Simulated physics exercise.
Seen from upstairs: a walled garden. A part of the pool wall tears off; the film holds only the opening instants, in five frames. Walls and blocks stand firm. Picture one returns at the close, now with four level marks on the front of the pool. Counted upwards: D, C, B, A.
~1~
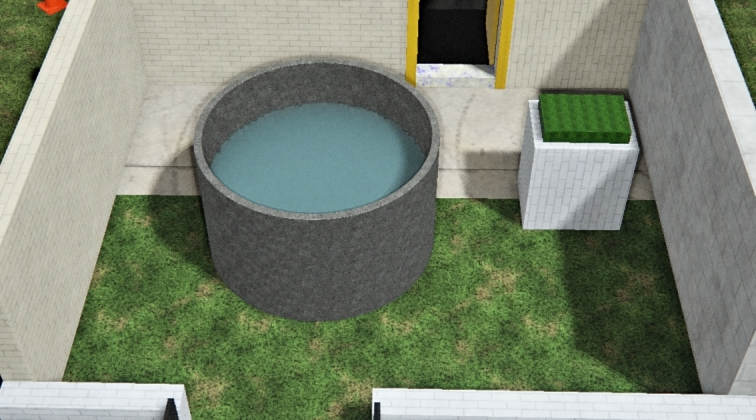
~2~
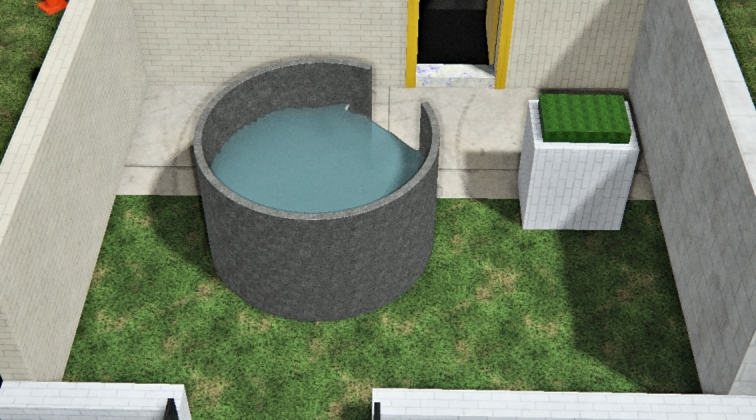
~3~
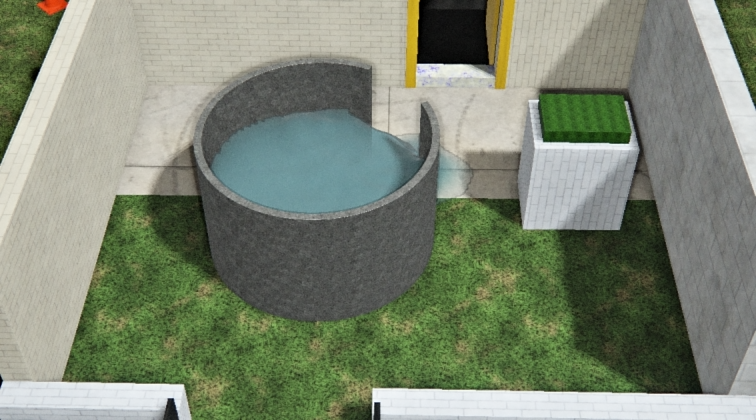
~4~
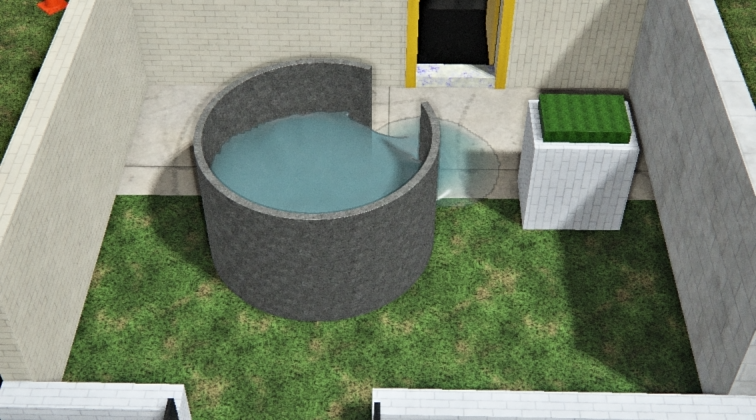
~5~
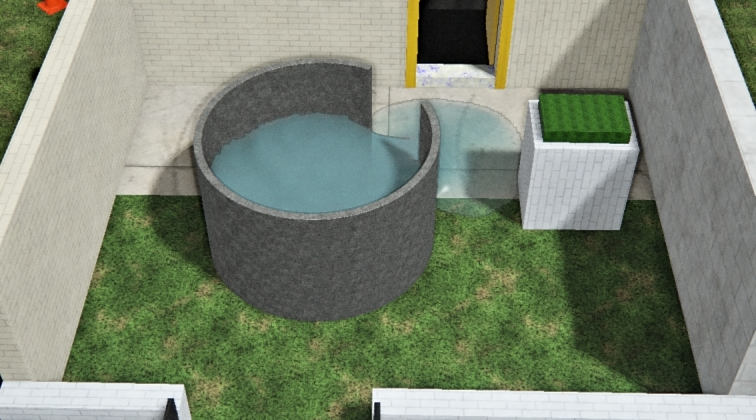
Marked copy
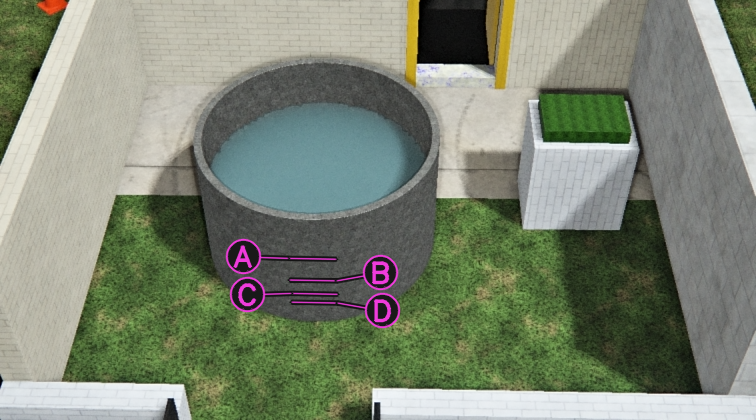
To begin with, a round dark stone pool of still water stands in a walled garden, seen from above. Then a gap opens in the wall at its back right, and water pours out, spreading in a thin, widening sheet across the paving and onto the grass's edge.
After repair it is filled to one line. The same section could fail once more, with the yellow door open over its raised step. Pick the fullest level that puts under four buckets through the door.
Mark C.
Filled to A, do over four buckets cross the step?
Yes.
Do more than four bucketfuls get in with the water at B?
Yes, that goes wrong.
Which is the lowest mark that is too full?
B it is.
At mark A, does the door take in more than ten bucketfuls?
Yes.
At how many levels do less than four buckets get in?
Two.
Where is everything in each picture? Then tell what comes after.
Water in the pool at rest, its middle at (319, 172); foot of the yellow doorway at (455, 87); open gate at (278, 383).
Water covers 1 % of the ground, its front hidden from here.
Water covers 3 % of the ground and shows as far out as (451, 172).
Water covers 6 % of the ground and shows as far out as (484, 157).
Water covers 11 % of the ground and shows as far out as (497, 115).
On the marked copy, A at (311, 258); B at (313, 280); C at (314, 293); D at (314, 302); from the bottom up D, C, B, A.
With A, dozens of bucketfuls pour in.
With B, about 7 bucketfuls get in.
With C, a splash gets over, under a bucket.
With D, nothing gets over.
